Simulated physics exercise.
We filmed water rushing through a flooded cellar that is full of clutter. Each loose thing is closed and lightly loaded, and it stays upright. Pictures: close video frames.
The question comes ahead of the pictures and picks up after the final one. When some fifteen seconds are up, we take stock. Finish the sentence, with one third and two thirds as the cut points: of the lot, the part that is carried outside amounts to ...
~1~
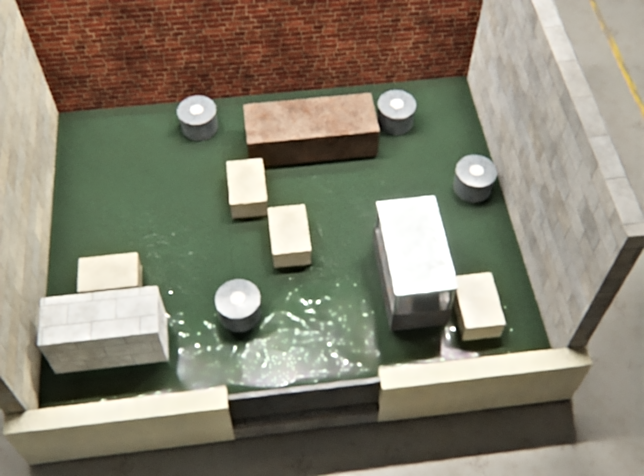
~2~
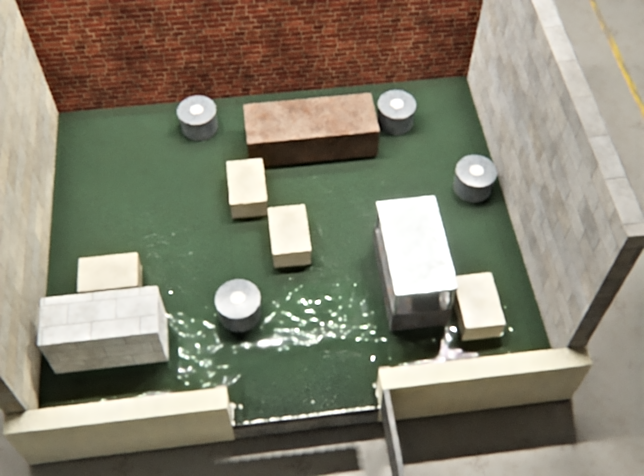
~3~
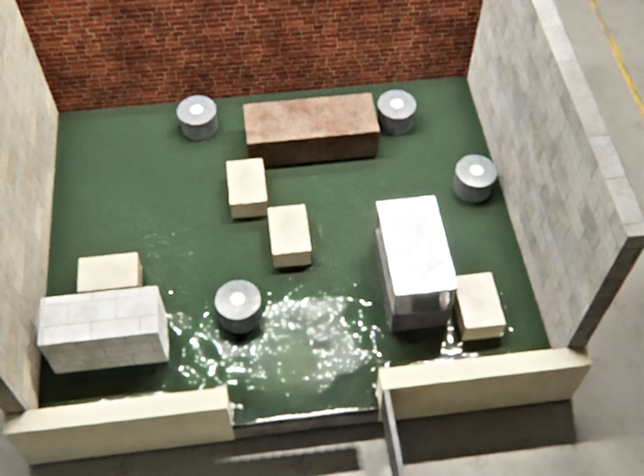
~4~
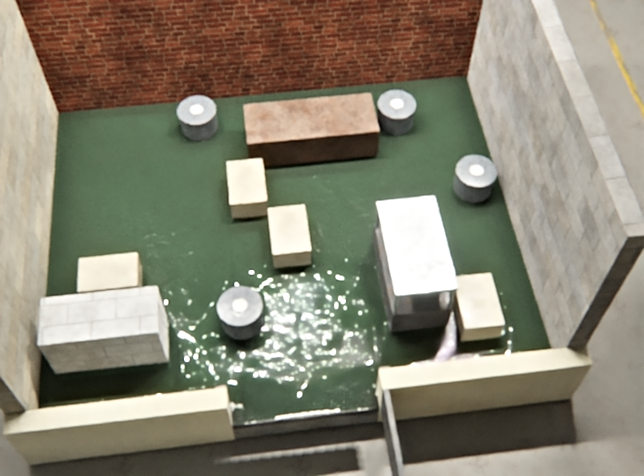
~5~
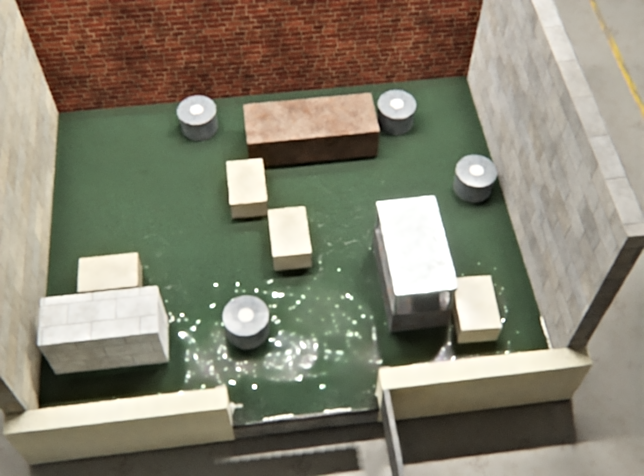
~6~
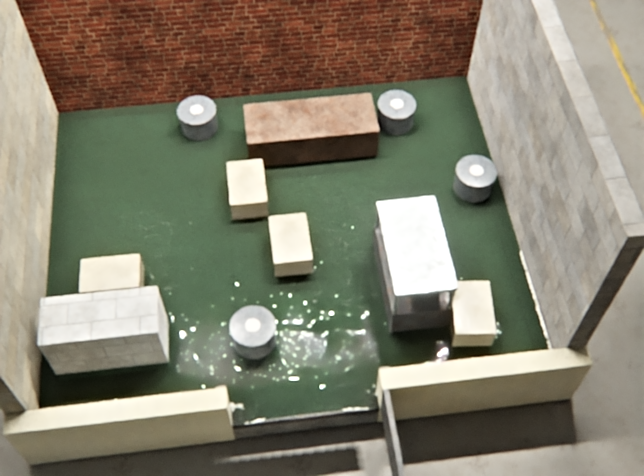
... from one third to two thirds.
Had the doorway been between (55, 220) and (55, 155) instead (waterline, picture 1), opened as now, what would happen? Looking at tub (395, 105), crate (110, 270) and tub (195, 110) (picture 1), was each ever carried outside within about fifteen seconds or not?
Answer, item by item: Not lost, lost, lost.
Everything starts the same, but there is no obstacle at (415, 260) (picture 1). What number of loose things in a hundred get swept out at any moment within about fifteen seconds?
Around 50 in a hundred.
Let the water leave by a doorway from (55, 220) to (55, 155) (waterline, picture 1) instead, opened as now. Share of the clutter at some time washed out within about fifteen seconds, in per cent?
Result: Close to 40 %.
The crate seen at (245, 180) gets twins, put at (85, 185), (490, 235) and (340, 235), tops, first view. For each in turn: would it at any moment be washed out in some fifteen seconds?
Remains; remains; escapes.
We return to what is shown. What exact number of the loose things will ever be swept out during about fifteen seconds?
Total: 5.
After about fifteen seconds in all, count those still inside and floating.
The count is 3.
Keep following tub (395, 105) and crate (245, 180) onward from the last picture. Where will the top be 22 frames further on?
First one at roughly (403, 140), second at roughly (303, 325).
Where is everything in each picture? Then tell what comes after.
In the first frame, a tub at (238, 299), afloat; a crate at (479, 300) floats; 0 of 8 have shifted.
In the second frame, a tub at (238, 299), afloat; a crate at (479, 300) floats; 0 of 8 have shifted.
In the third frame, a tub at (238, 299) floats; a crate at (479, 300) floats; 0 of 8 have shifted.
In the fourth frame, a tub at (240, 306) floats, close to its start; a crate at (478, 300) floats; 1 of 8 have shifted.
In the fifth frame, a tub at (246, 315), afloat, close to its start; a crate at (476, 303) floats, close to its start; 1 of 8 have shifted.
In the sixth frame, a tub at (253, 326) floats, a stride from its start; a crate at (473, 307) floats, close to its start; 3 of 8 have shifted.
A moment on, 0 of 8 are out; 8 afloat.
Next, 2 of 8 are out; 6 afloat.
Later, 3 of 8 are out; 5 afloat.
In the end, 5 of 8 are out; 3 afloat.
